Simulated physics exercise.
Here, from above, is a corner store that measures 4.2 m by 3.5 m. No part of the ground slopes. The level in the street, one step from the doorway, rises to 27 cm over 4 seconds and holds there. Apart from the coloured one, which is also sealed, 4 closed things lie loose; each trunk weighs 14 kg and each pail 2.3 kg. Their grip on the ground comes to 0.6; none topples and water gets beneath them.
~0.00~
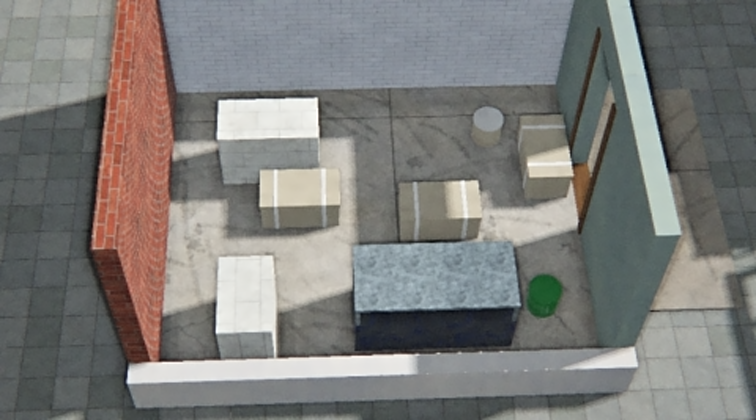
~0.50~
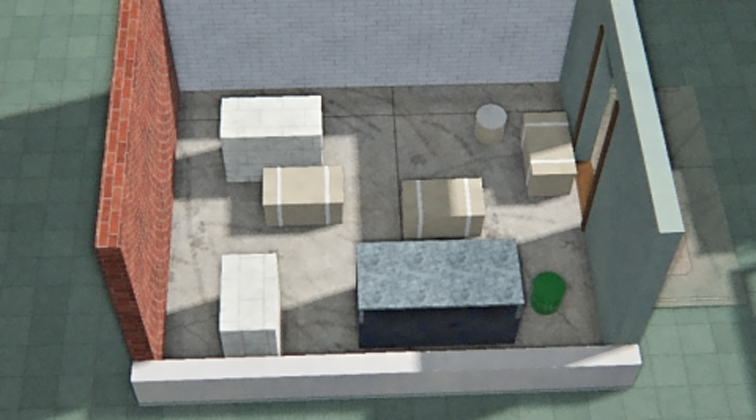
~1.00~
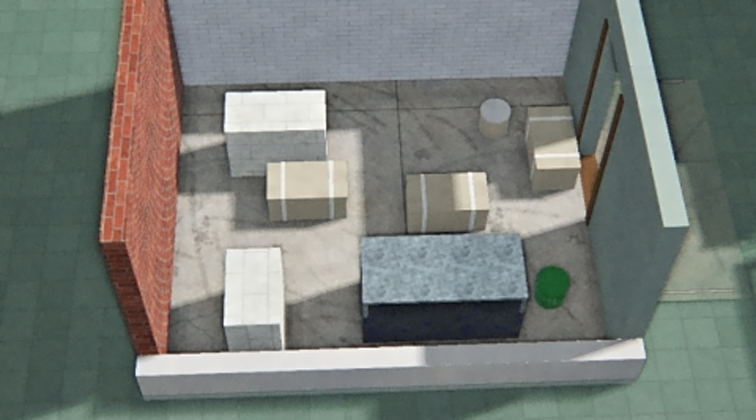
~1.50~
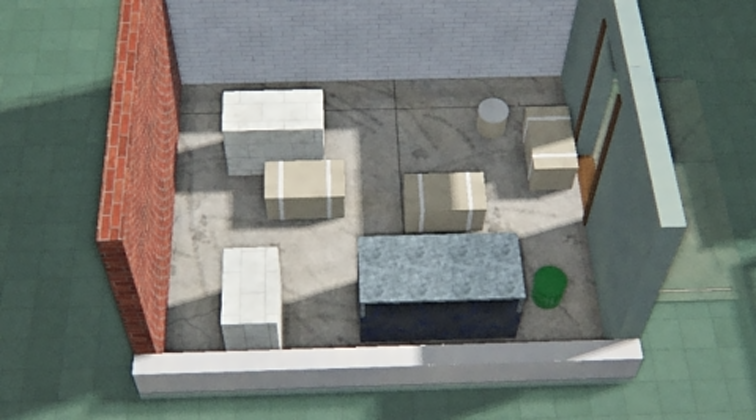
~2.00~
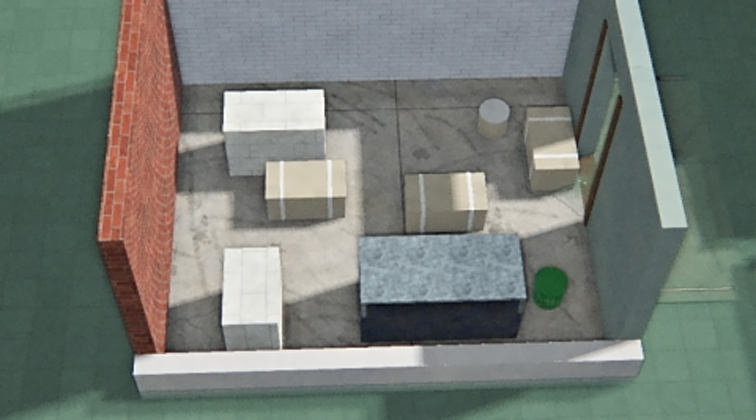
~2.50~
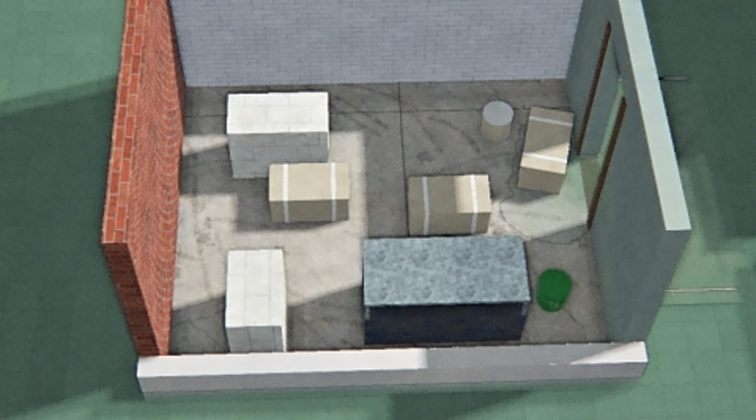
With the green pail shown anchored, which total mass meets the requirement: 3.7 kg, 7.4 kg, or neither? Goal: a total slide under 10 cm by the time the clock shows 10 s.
The answer is 3.7 kg already.
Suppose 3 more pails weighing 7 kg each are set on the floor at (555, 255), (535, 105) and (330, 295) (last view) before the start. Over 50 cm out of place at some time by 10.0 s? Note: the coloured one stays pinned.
Taking them in turn, the first is inside the line, the second inside the line and the third inside the line.
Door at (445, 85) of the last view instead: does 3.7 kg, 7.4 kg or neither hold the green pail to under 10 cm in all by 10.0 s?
If so, both fall short.
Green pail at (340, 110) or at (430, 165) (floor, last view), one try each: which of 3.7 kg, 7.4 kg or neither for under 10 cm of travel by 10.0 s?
Well, first neither mass is sufficient, and next neither mass is sufficient.
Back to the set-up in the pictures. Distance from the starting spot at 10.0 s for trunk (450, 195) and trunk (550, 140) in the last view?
200 cm, 200 cm.
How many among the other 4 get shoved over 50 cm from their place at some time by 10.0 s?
The total is 4.
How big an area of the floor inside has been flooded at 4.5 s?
Roughly 6.5 m2 of it is wet.
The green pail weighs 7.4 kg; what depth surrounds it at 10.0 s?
Around 2 cm.
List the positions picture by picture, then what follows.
In the first frame, the green pail at (546, 289), on the bottom; 0.0 m2 under water; 0 of 5 have shifted.
In the second frame, the green pail at (549, 286) rests on the ground; 0.0 m2 under water; 0 of 5 have shifted.
In the third frame, the green pail at (553, 280), on the bottom; water covers 0.0 m2; 0 of 5 have shifted.
In the fourth frame, the green pail at (551, 280) rests on the ground; water covers 0.0 m2; 0 of 5 have shifted.
In the fifth frame, the green pail at (552, 281), on the bottom; 0.1 m2 under water; 0 of 5 have shifted.
In the sixth frame, the green pail at (555, 283), on the bottom; water covers 0.5 m2; 1 of 5 have shifted.
After 3.5 s the green pail would be 0 cm from its start with 3.7 kg and 0 cm from its start with 7.4 kg; 1 cm of water round it then.
After 4.5 s the green pail would be 0 cm from its start with 3.7 kg and 0 cm from its start with 7.4 kg; 2 cm of water round it then.
After 7.0 s the green pail would be 0 cm from its start with 3.7 kg and 0 cm from its start with 7.4 kg; 3 cm of water round it then.
After 10.0 s the green pail would be 0 cm from its start with 3.7 kg and 0 cm from its start with 7.4 kg; 2 cm of water round it then.
